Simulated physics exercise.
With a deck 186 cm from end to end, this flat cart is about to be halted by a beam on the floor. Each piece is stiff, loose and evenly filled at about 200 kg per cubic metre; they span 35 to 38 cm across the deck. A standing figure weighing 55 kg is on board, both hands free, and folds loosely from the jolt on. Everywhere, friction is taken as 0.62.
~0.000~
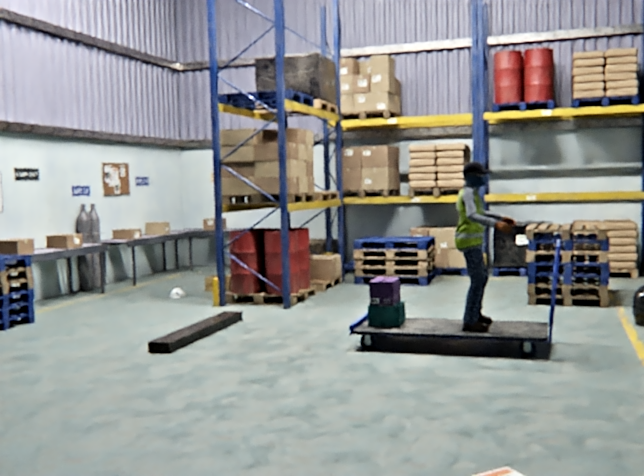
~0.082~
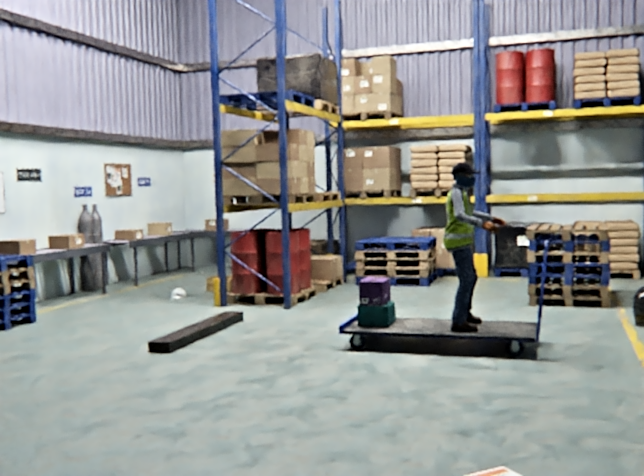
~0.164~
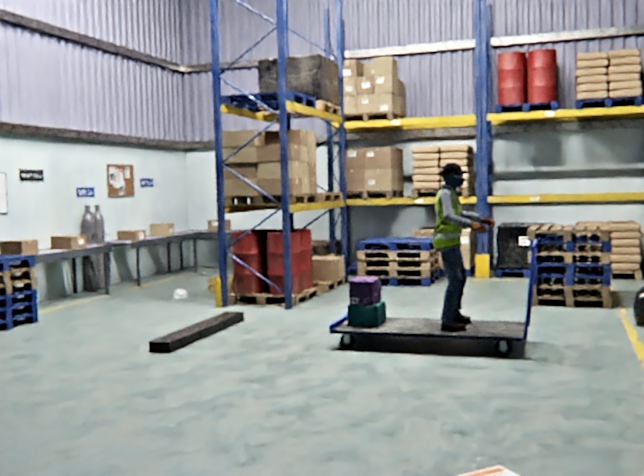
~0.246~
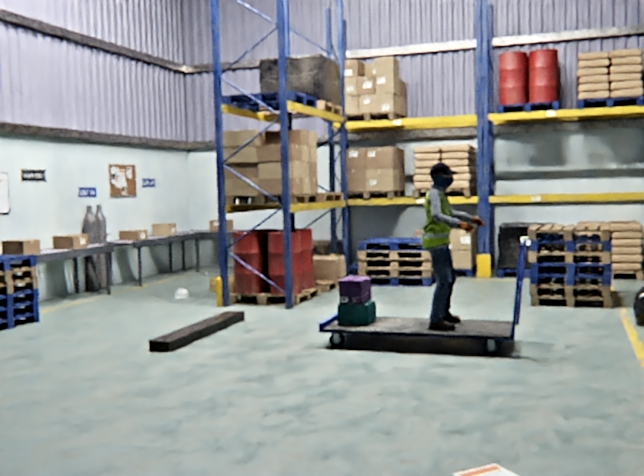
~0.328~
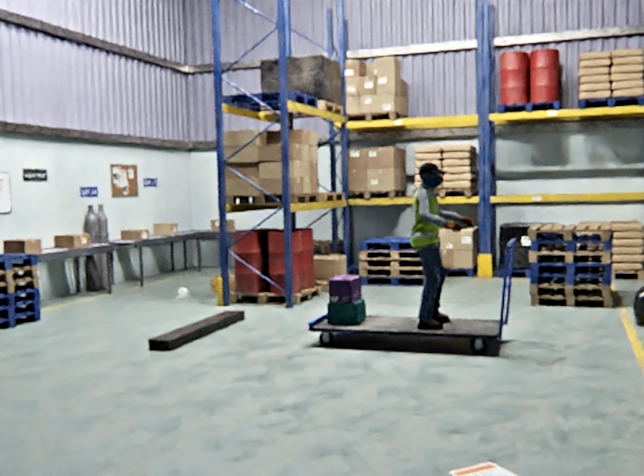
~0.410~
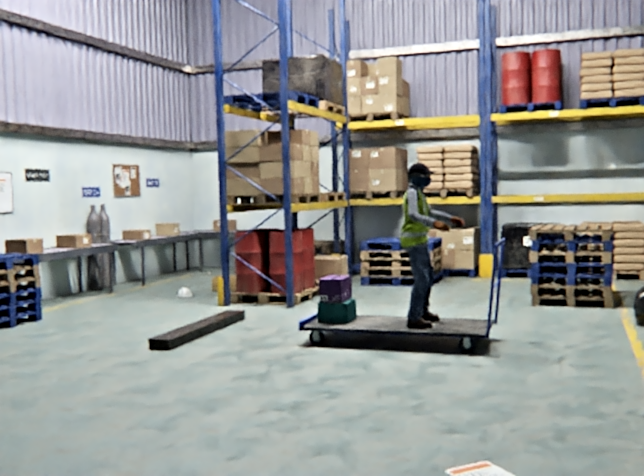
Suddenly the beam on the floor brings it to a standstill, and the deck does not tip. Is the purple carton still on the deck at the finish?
Yes.
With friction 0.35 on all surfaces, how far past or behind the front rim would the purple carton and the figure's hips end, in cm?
With that grip, purple stops 40 cm past and the hips 60 cm behind the front rim.
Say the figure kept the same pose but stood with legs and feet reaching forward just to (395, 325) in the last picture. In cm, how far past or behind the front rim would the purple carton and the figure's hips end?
You'd see the purple one end 10 cm behind and the hips 50 cm behind the front rim.
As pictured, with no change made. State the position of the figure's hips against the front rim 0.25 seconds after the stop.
Behind the rim by about 80 cm.
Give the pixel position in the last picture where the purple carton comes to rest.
Roughly pixel (214, 286).
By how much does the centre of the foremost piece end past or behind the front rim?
Roughly 10 cm short of the front rim.
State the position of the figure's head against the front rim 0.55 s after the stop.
70 cm behind it.
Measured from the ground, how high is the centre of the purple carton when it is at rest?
Height: Some 55 centimetres.
After 1.45 s the deck stops.
After 2.00 s the purple carton is 14 cm behind the rim, tilted 0°, near (214, 286) in the last picture's view.
After 2.45 s the purple carton is 15 cm behind the rim, tilted 0°, near (214, 286) in the last picture's view.
When all is still (4.0 s), nothing is past the rim; behind it, purple carton, teal parcel and the figure's hips.
